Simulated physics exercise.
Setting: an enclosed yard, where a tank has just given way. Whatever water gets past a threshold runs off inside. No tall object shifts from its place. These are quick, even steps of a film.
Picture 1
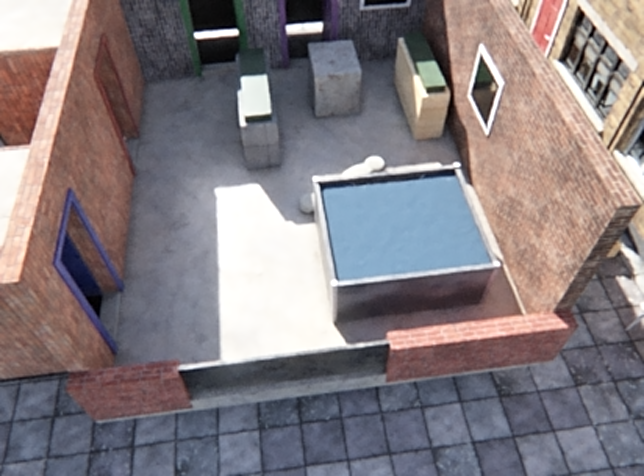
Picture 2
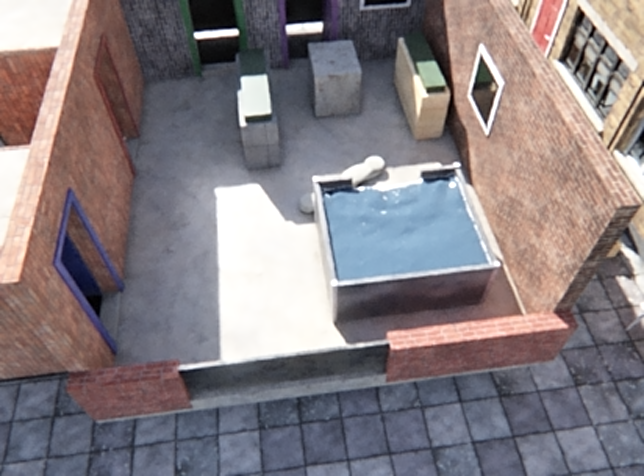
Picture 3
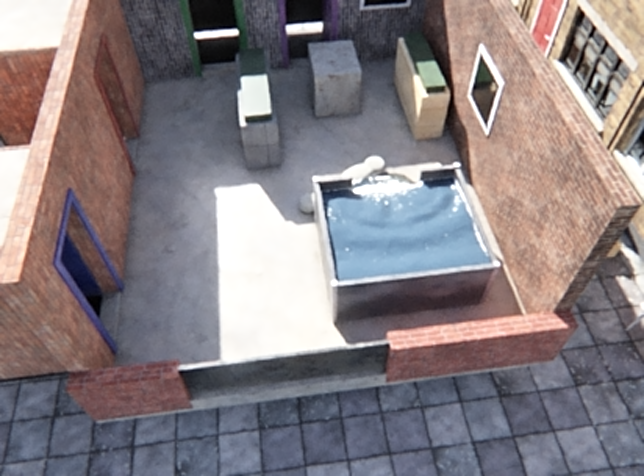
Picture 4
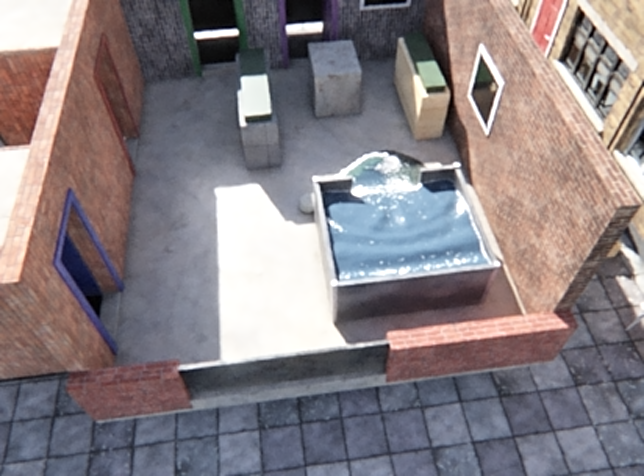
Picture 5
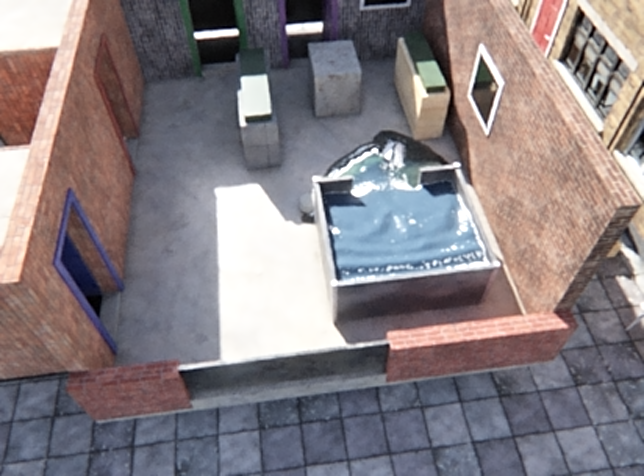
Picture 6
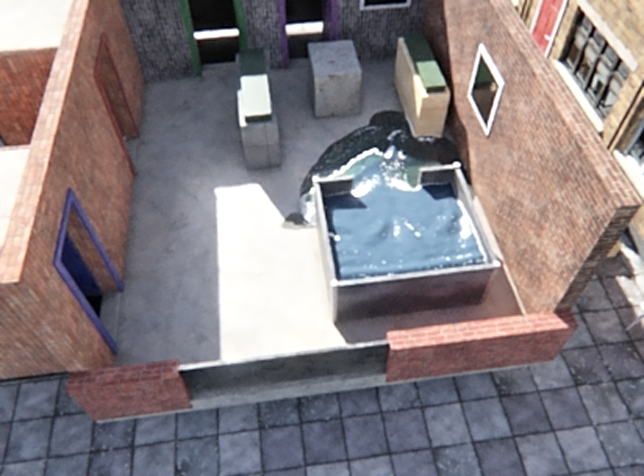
Water lies flat and blue in a square, open tank at the right of an enclosed yard, seen from high above by a still camera. Red-brick walls flank pale paving, with a blue door frame at left and grey and tan blocks behind the tank. The surface ripples and churns, then water pours through the far side, spreading dark across the floor towards the blocks and leftward, while they stay put.
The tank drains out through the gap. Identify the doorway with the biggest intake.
The purple doorway.
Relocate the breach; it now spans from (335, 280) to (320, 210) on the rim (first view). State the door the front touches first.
It's the blue door.
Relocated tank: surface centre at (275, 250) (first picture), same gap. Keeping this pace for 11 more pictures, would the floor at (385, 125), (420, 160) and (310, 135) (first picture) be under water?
Log, spots in order: Taken by the flood / taken by the flood / taken by the flood.
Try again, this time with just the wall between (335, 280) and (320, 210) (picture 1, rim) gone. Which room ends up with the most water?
That would be the blue-painted one.
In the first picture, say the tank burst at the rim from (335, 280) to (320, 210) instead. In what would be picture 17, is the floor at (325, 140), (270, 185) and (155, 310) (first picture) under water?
In sequence the three spots come out still bare, then still bare, then wetted.
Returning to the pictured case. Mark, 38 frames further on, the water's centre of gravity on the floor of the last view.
Close to pixel (336, 178).
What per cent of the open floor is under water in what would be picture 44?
It works out to about 85 in a hundred.
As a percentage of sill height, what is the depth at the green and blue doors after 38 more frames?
The first sits near 50 in a hundred and the second near 60 in a hundred.
A moment on, water covers 35 % of the floor; red door not reached, blue door not reached, purple door not reached, green door not reached.
Next, water covers 45 % of the floor; red door not reached, blue door not reached, purple door wet at the sill, nothing in, green door not reached.
Then, water covers 65 % of the floor; red door a trickle in, blue door not reached, purple door some in, green door wet at the sill, nothing in.
Later, water covers 85 % of the floor; red door some in, blue door wet at the sill, nothing in, purple door a lot in, green door wet at the sill, nothing in.
In the end, water covers 95 % of the floor; red door some in, blue door some in, purple door a lot in, green door wet at the sill, nothing in; the purple door has let in the most.
